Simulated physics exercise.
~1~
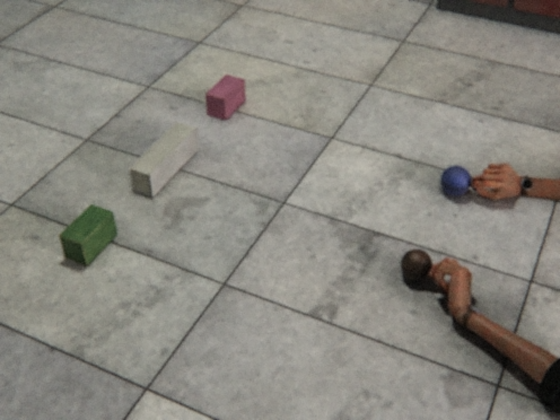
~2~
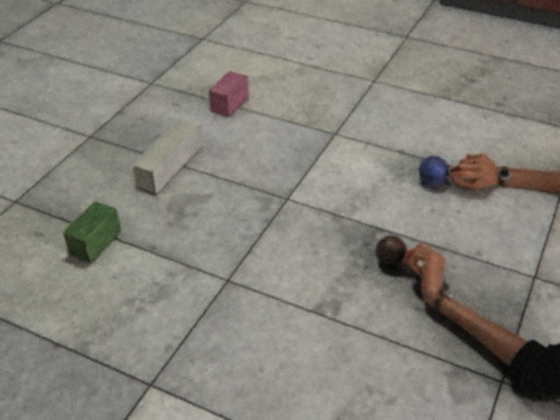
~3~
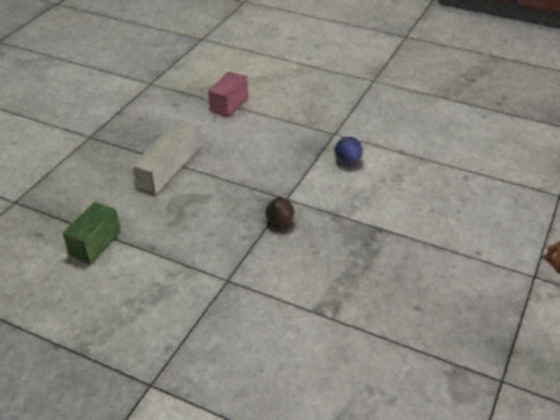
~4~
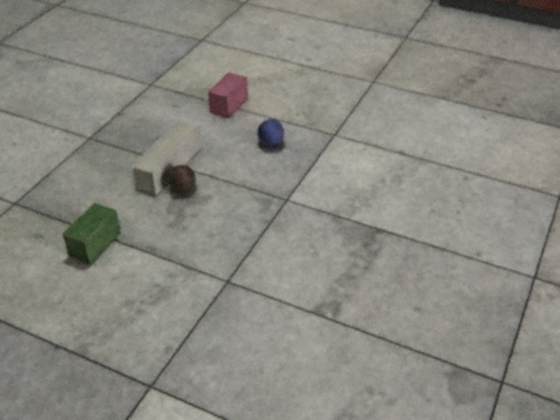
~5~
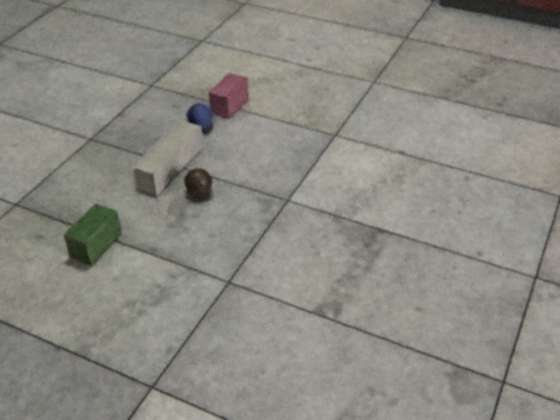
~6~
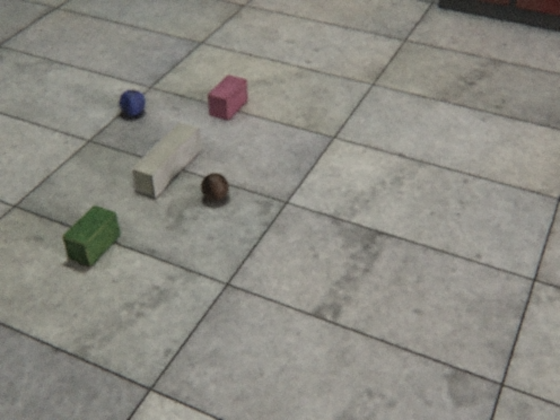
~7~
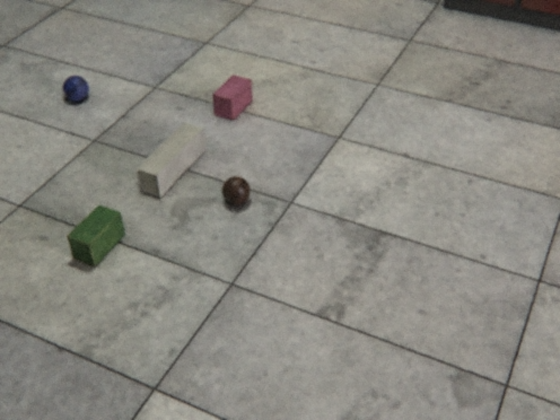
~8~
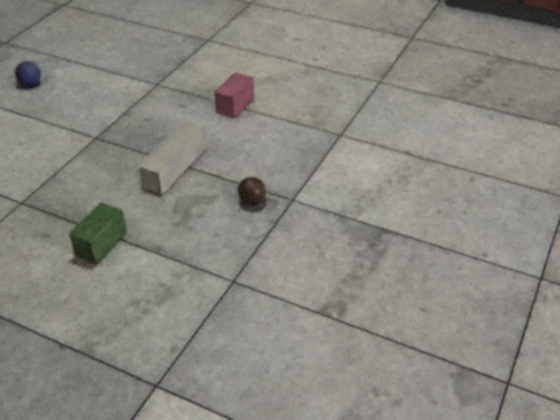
In the video, two hands release a blue ball and a brown ball, which roll left across a tiled floor toward green, white and pink blocks; the brown ball hits the white block and rolls back right, while the blue ball passes through the gap beside the pink block and continues left.
